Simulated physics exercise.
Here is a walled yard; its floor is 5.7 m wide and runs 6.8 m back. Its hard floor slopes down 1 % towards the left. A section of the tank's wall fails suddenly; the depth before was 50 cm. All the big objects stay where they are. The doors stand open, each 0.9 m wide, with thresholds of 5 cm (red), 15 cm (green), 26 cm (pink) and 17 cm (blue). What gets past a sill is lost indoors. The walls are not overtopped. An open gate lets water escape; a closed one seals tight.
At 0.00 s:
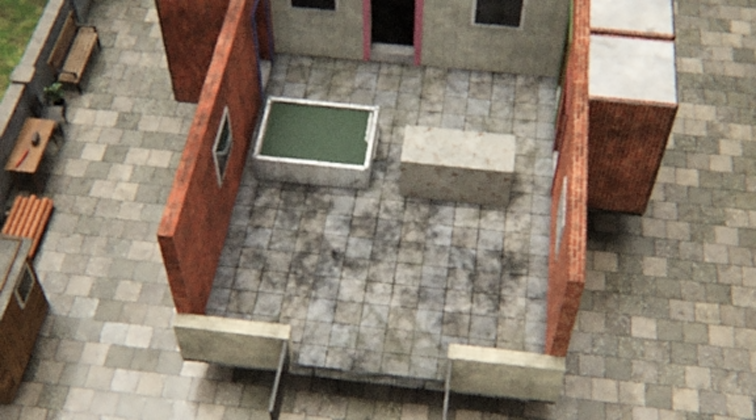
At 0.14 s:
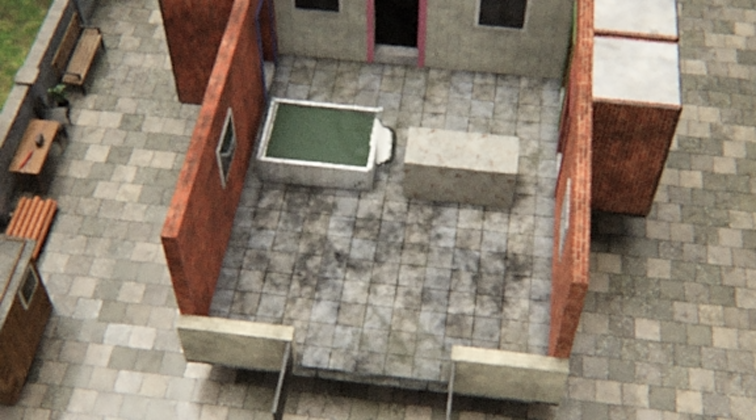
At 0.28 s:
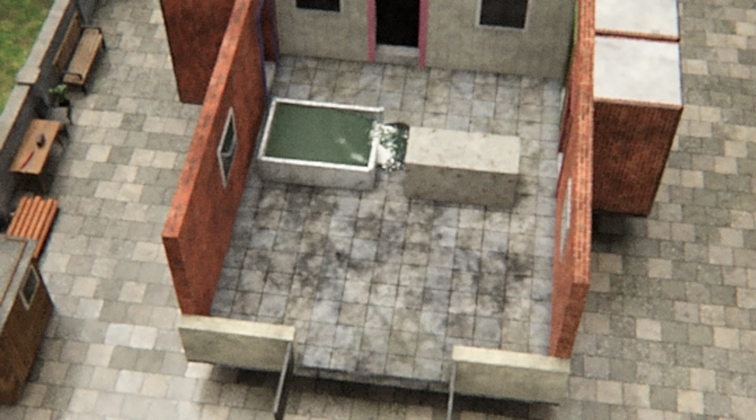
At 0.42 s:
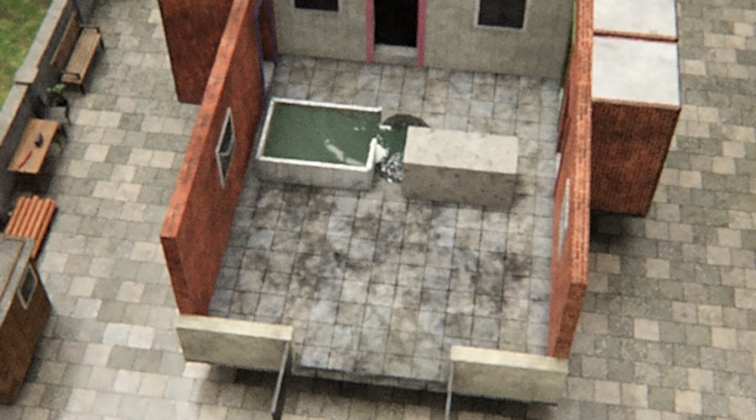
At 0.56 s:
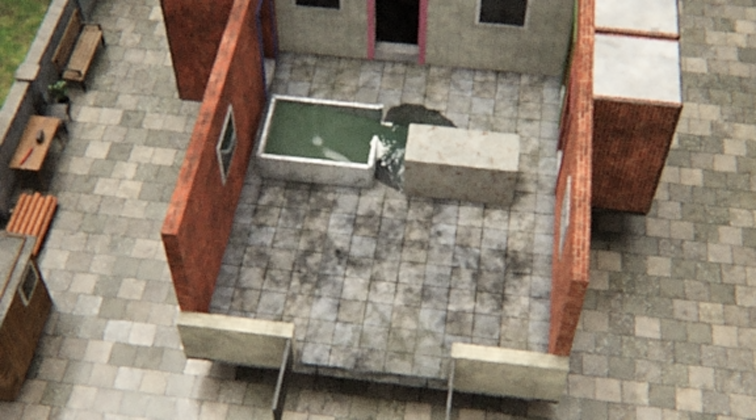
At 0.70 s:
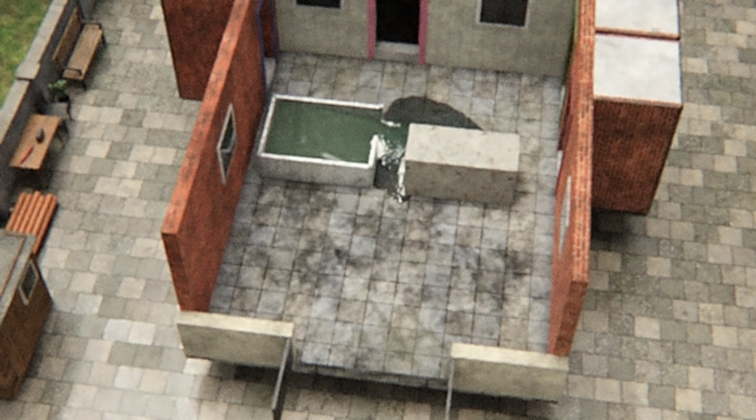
Water bursts through the right side of a tank and spreads around a pale block.
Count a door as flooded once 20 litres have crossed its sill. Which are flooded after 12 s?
Within that time: At the red door it passes the limit; at the green door it keeps below the limit; at the pink door it stays under the limit; at the blue door it stays under the limit.
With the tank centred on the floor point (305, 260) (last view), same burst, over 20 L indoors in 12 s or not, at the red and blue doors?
Against that limit: Red below, blue below.
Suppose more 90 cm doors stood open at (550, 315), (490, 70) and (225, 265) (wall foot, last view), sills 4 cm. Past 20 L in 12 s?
In turn: Below, above, under.
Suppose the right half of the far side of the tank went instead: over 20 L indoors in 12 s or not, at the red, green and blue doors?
Against that limit: Red below, green under, blue under.
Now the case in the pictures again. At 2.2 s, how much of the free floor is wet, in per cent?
About 25 per cent.
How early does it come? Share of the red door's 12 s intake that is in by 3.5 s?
Some 50 per cent by then.
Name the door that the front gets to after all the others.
Last comes the blue one.
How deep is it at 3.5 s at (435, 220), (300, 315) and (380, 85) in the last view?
Roughly 0, 0 and 0 cm, in turn.
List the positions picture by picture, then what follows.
The tank at (317, 135) is whole and still, 50 cm deep, in the first frame.
The front is at (390, 131), 0.4 m from the gap at (376, 140); 0.2 m2 of floor is under water; 50 cm left at the back of the tank, in the second frame.
Water pours out at (377, 141) and has run 0.7 m, to a hidden place; typically 8 cm deep outside, 50 cm at the tank's back, in the third frame.
The front is at a hidden place, 1.2 m from the gap at (375, 141); 1.2 m2 of floor is under water; 50 cm left at the back of the tank, in the fourth frame.
The front is at a hidden place, 1.6 m from the gap at (377, 138); 1.9 m2 of floor is under water; 50 cm left at the back of the tank, in the fifth frame.
Water pours out at (377, 137) and has run 2.1 m, to a hidden place; typically 4 cm deep outside, 50 cm at the tank's back, in the sixth frame.
After 1.4 s water covers 20 % of the floor and is deepest (28 cm) near (382, 139); red door 6 cm at the sill, 0 L in, green door not reached, pink door not reached, blue door not reached.
After 2.2 s water covers 25 % of the floor and is deepest (23 cm) near (382, 139); red door 11 cm at the sill, 33 L in, green door 14 cm at the sill, 0 L in, pink door not reached, blue door not reached.
After 3.5 s water covers 25 % of the floor and is deepest (20 cm) near (559, 80); red door 12 cm at the sill, 93 L in, green door 16 cm at the sill, 3 L in, pink door 2 cm at the sill, 0 L in, blue door not reached.
After 7.0 s water covers 50 % of the floor and is deepest (12 cm) near (280, 54); red door 10 cm at the sill, 169 L in, green door 6 cm at the sill, 5 L in, pink door 6 cm at the sill, 0 L in, blue door 10 cm at the sill, 0 L in.
After 12.0 s water covers 65 % of the floor and is deepest (9 cm) near (291, 116); red door 3 cm at the sill, 186 L in, green door 4 cm at the sill, 5 L in, pink door 4 cm at the sill, 0 L in, blue door 9 cm at the sill, 0 L in.
